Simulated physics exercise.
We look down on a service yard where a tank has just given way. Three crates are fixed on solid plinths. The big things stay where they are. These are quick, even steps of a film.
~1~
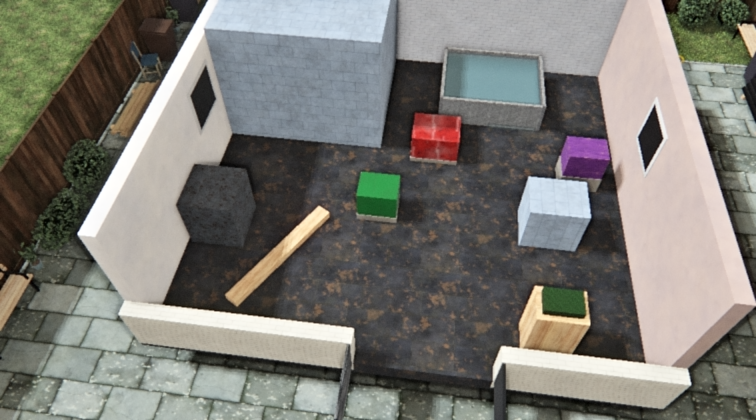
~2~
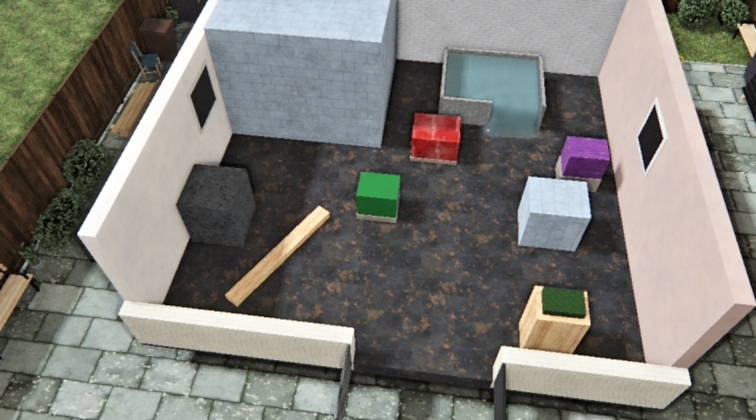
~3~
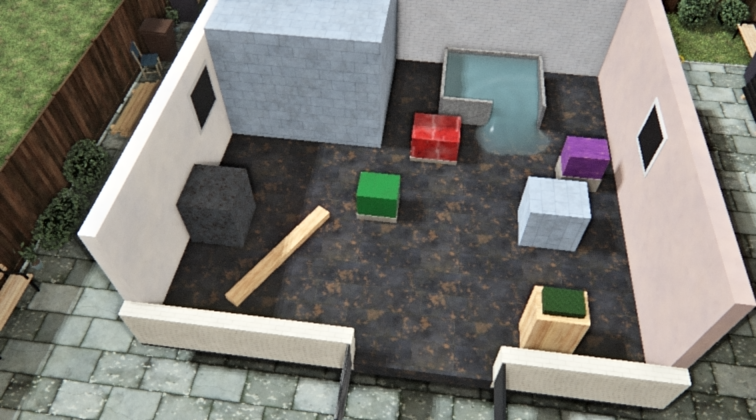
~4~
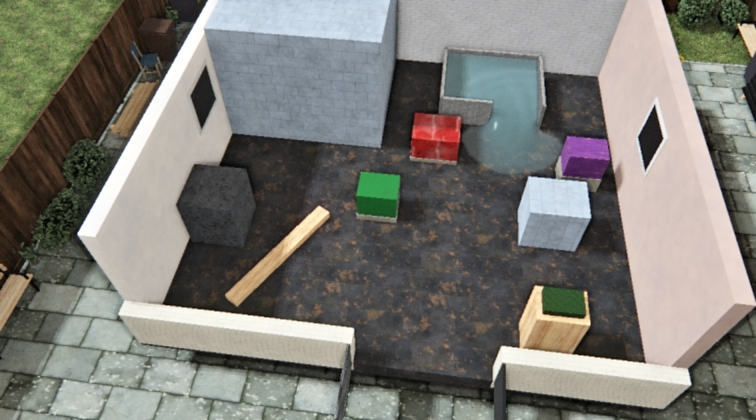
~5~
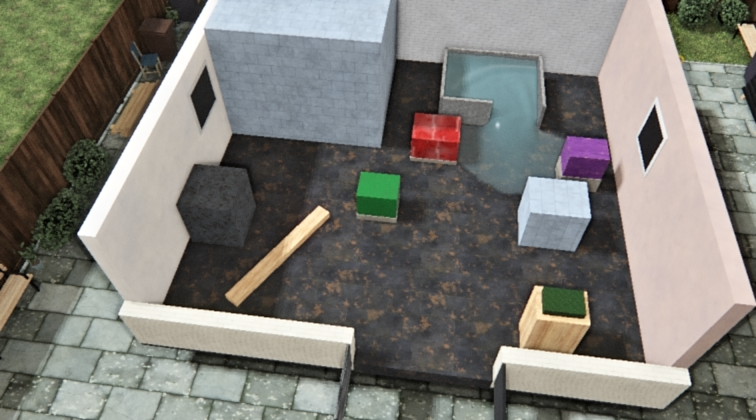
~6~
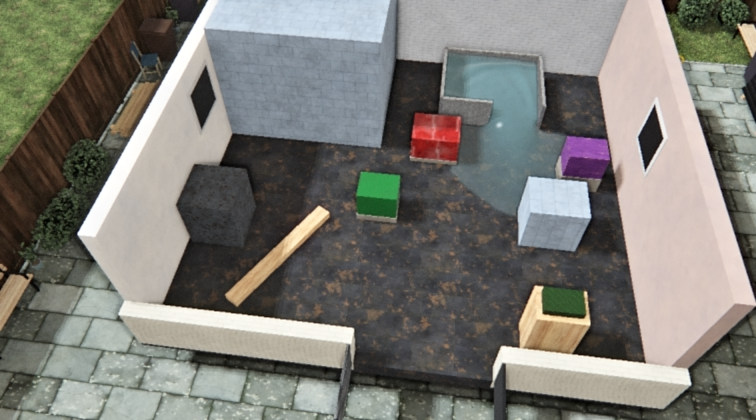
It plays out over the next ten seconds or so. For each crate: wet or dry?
In the end: The green crate keeps dry; the red crate keeps dry; the purple crate keeps dry.
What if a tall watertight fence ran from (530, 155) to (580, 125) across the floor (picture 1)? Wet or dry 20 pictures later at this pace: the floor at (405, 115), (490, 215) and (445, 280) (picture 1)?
In that order: Clear, awash, wet.
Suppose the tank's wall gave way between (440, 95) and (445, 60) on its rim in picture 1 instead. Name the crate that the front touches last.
The purple-painted one.
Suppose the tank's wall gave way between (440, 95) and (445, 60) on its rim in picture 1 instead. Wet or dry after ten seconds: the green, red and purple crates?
Green crate is wetted, red crate is wetted, purple crate stays dry.
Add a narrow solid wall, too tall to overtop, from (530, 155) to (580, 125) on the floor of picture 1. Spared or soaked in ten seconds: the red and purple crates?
Red is topped; purple is spared.
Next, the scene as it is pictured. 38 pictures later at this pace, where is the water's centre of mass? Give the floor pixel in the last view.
Near (491, 187).
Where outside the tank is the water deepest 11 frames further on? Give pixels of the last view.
Roughly at (554, 212).
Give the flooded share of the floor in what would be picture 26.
About 55 per cent.
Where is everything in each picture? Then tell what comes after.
In the first picture, the water tank at (492, 78) is whole and still.
In the second picture, the front is at (486, 129), out from the gap at (514, 119).
In the third picture, the front is at (488, 150), out from the gap at (513, 120).
In the fourth picture, the front is at (497, 170), out from the gap at (513, 121).
In the fifth picture, water pours out at (513, 121) and has run to (500, 188).
In the sixth picture, the front is at (506, 210), out from the gap at (513, 120).
A moment on, water covers 20 % of the floor; the green crate not reached, the red crate water round its plinth, the purple crate water round its plinth.
Next, water covers 35 % of the floor; the green crate water round its plinth, the red crate water round its plinth, the purple crate water round its plinth.
Then, water covers 55 % of the floor; the green crate water round its plinth, the red crate water round its plinth, the purple crate water round its plinth.
Later, water covers 65 % of the floor; the green crate water round its plinth, the red crate water round its plinth, the purple crate water round its plinth.
In the end, water covers 80 % of the floor; the green crate stayed above the water, the red crate stayed above the water, the purple crate stayed above the water.
